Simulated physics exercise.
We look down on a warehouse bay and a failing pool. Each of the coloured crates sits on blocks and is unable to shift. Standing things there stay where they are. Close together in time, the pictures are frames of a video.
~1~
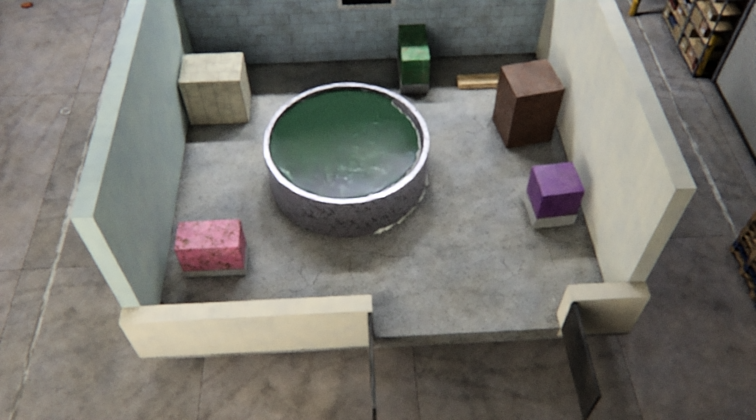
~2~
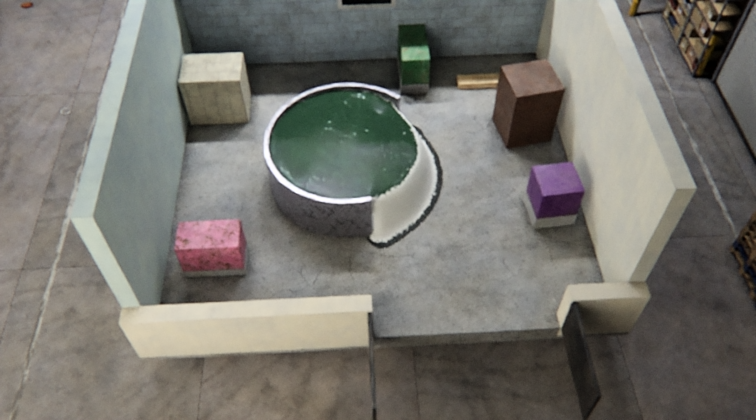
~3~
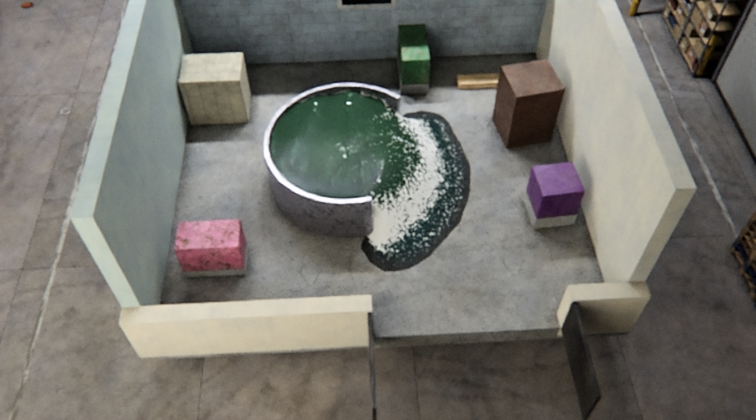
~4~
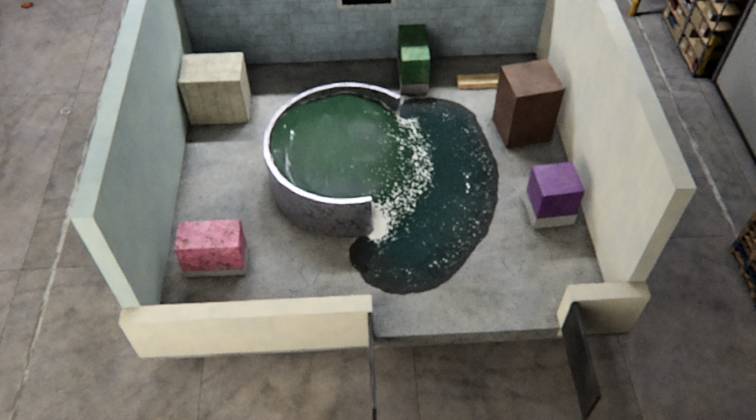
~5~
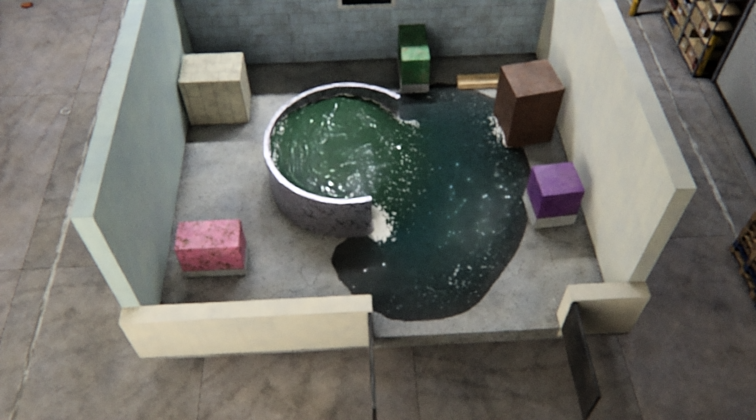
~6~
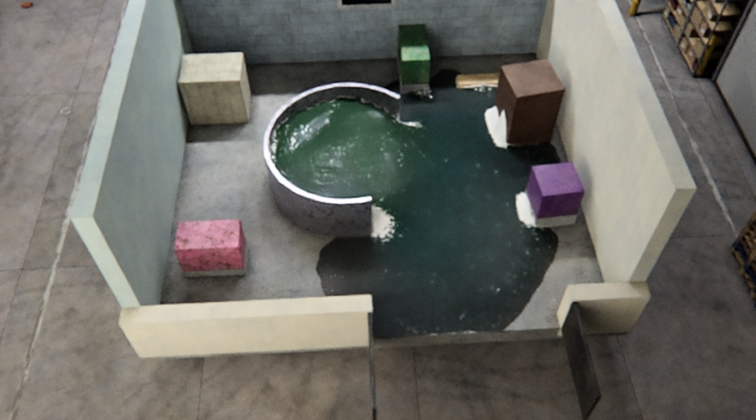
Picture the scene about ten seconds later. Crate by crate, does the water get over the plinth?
Result: The purple crate is caught by the water; the green crate is caught by the water; the pink crate is safe from the water.
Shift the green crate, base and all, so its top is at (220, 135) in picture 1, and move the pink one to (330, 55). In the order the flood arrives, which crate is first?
That would be the crate marked purple.
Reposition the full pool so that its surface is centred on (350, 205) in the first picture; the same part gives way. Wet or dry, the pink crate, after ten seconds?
Pink crate: Untouched.
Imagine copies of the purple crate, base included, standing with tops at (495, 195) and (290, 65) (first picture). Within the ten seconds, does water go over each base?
One after the other: Is flooded, stays untouched.
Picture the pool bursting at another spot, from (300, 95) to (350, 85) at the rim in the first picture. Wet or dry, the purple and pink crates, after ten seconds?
The purple crate is untouched; the pink crate is reached.
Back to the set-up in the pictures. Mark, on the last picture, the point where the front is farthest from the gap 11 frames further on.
The farthest wet spot is near (532, 53).
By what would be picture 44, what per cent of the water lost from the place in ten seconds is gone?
Close to 75 per cent.
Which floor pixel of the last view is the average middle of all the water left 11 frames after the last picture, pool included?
My pick is pixel (459, 181).
A moment on, water covers 50 % of the floor; the purple crate water round its plinth, the green crate water round its plinth, the pink crate not reached.
Next, water covers 50 % of the floor; the purple crate water round its plinth, the green crate water round its plinth, the pink crate not reached.
Then, water covers 50 % of the floor; the purple crate water round its plinth, the green crate water round its plinth, the pink crate water round its plinth.
Later, water covers 80 % of the floor; the purple crate water round its plinth, the green crate water round its plinth, the pink crate water round its plinth.
In the end, water covers 95 % of the floor; the purple crate was topped, the green crate was topped, the pink crate stayed above the water.
